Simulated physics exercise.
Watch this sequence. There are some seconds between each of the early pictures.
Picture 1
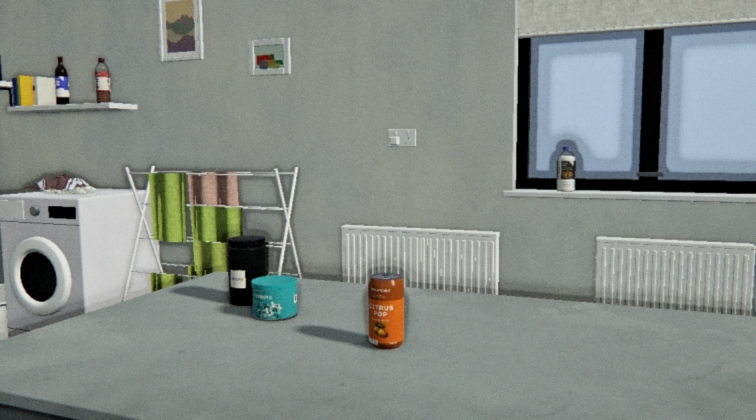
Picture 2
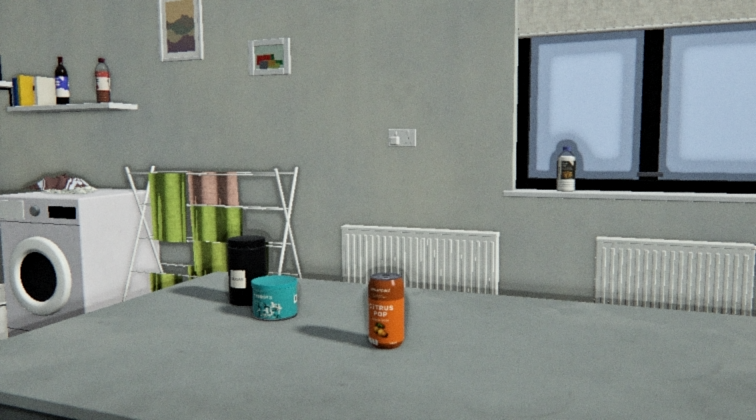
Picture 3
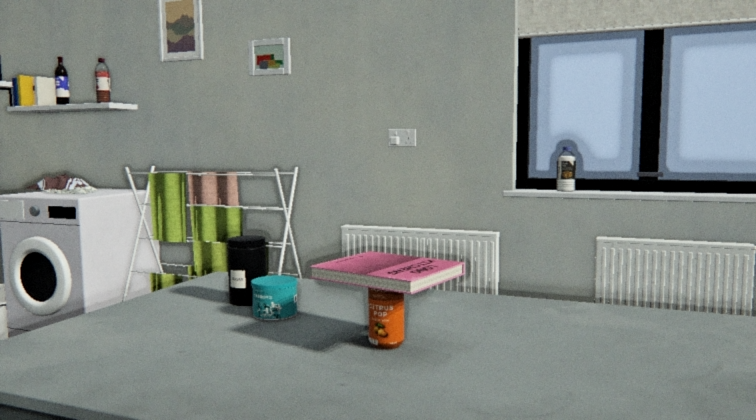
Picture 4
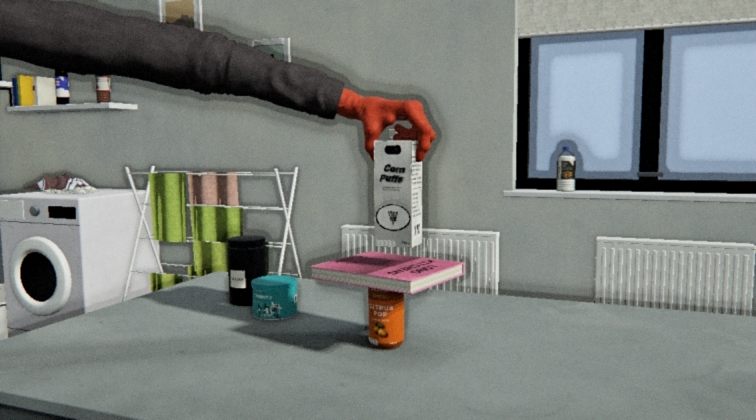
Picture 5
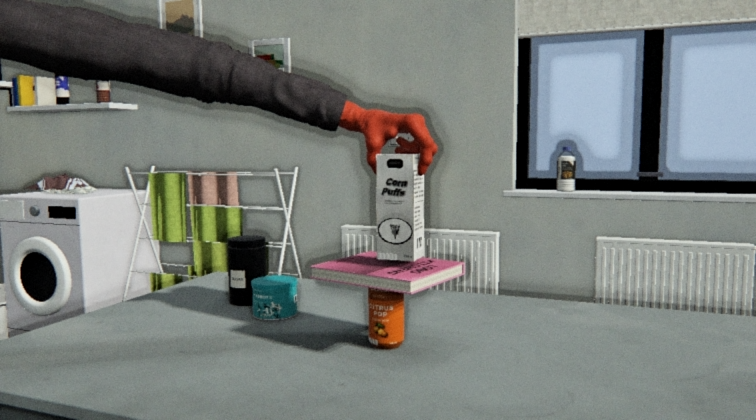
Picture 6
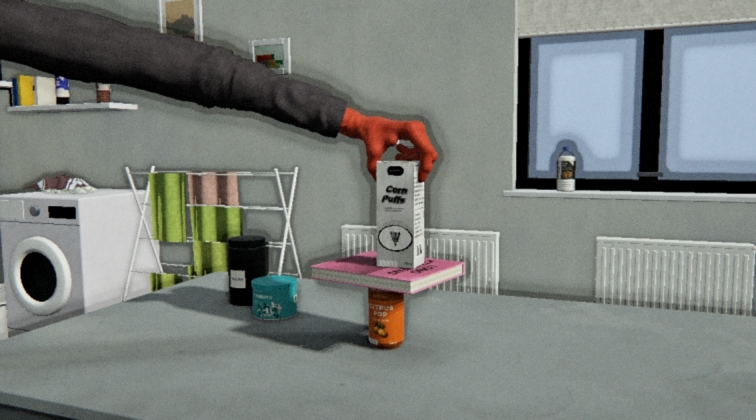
A pink book appears, lying flat across the top of the orange can on the grey table, beside a turquoise tub and a black canister. Then a dark-sleeved arm with a red hand reaches in from the left, lowers a white carton onto the book, and keeps hold of its top.
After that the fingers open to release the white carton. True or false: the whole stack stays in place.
True.
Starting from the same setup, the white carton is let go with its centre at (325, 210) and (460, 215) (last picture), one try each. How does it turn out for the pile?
The pile collapses the first time and collapses the second time.
Then, 0.20 s on from there, no change.
Then, 0.50 s on from there, white carton resting near (401, 214).
In the end, all 5 unmoved. At the end, from the last picture's camera, white carton near (401, 214). The pile stays up.
